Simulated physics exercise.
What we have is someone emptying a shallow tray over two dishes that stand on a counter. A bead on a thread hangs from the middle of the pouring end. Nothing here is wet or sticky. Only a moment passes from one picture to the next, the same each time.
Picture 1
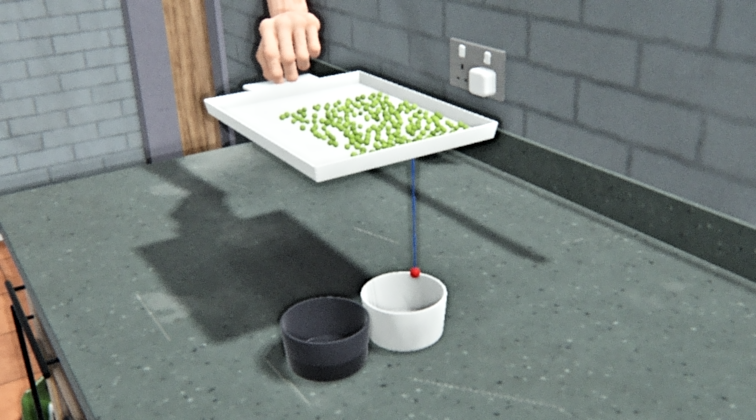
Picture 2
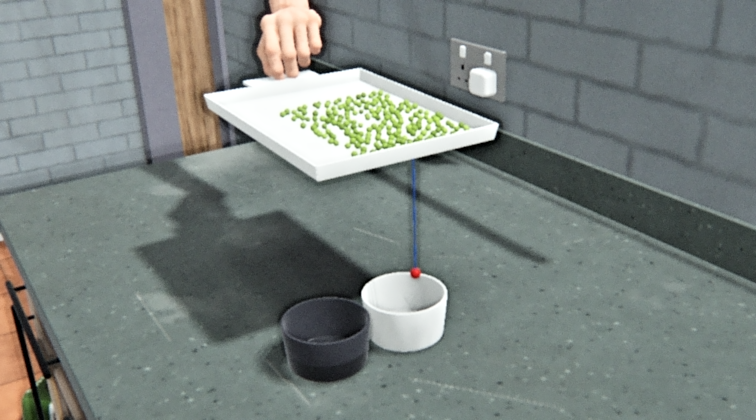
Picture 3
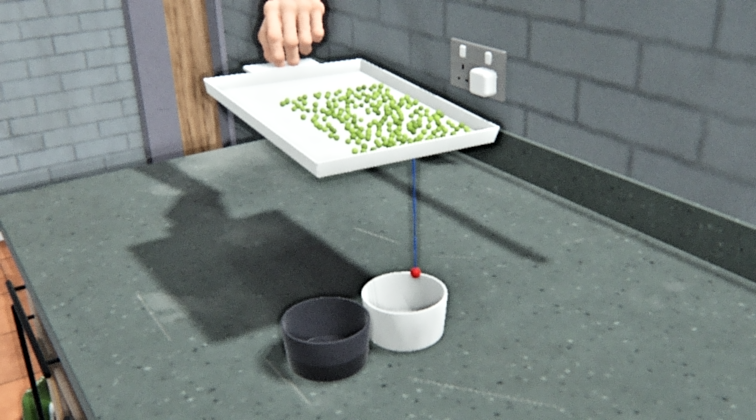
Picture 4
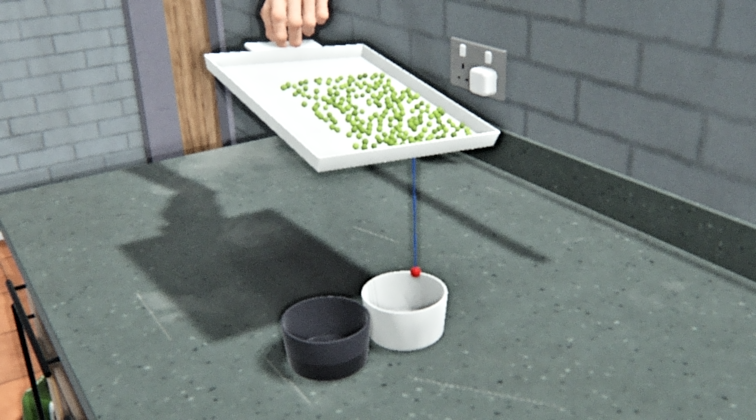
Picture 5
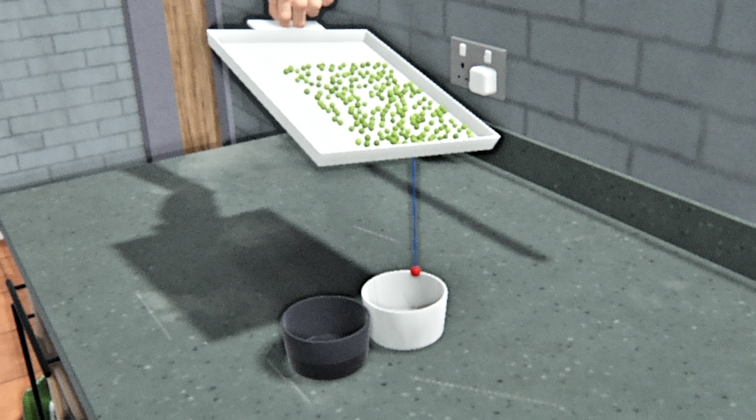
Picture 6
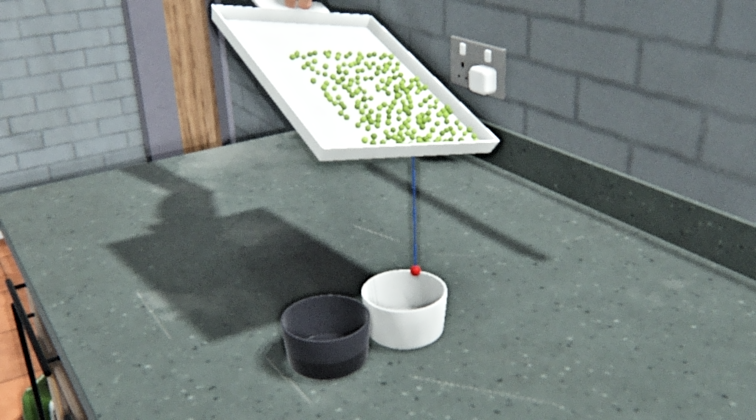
A hand grips the far end of a shallow white tray above a speckled grey-green counter, seen from slightly above beside a grey brick wall with a socket. Green peas cover the tray, and below its near end a red bead hangs on a blue thread by a white dish, right of a black one. The hand lifts, steepening the tray toward its lower right corner, and the peas shift slightly that way.
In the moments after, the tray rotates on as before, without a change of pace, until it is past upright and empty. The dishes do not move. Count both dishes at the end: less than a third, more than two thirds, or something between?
They take less than a third between them.
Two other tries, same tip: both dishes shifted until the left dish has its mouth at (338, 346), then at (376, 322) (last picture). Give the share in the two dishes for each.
About 0 and 10 per cent.
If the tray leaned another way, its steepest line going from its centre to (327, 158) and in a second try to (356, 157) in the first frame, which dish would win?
At the first place the dish on the left, at the second left.
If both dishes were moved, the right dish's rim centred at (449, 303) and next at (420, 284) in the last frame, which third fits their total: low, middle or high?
At the first place under a third, at the second under a third.
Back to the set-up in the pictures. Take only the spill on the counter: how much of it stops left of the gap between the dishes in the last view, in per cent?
Close to 0 per cent.
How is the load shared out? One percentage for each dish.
For the left dish some 0 %, for the right dish some 0 %.
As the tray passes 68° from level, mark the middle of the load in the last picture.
Close to (457, 137).
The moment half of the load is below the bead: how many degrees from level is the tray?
Roughly 110°.
Just after the last frame, tray tipped steeply; almost all on the tray; just a few outside both; about a tenth in the air.
A moment on, tray tipped past a quarter turn; roughly a quarter on the tray; just a few in the right dish; roughly a quarter outside both; roughly half in the air.
Further on, tray tipped past a quarter turn; just a few in the right dish; almost all outside both.
When it is over, tray tipped past a quarter turn; not one in the left dish; just a few in the right dish; almost all outside both.
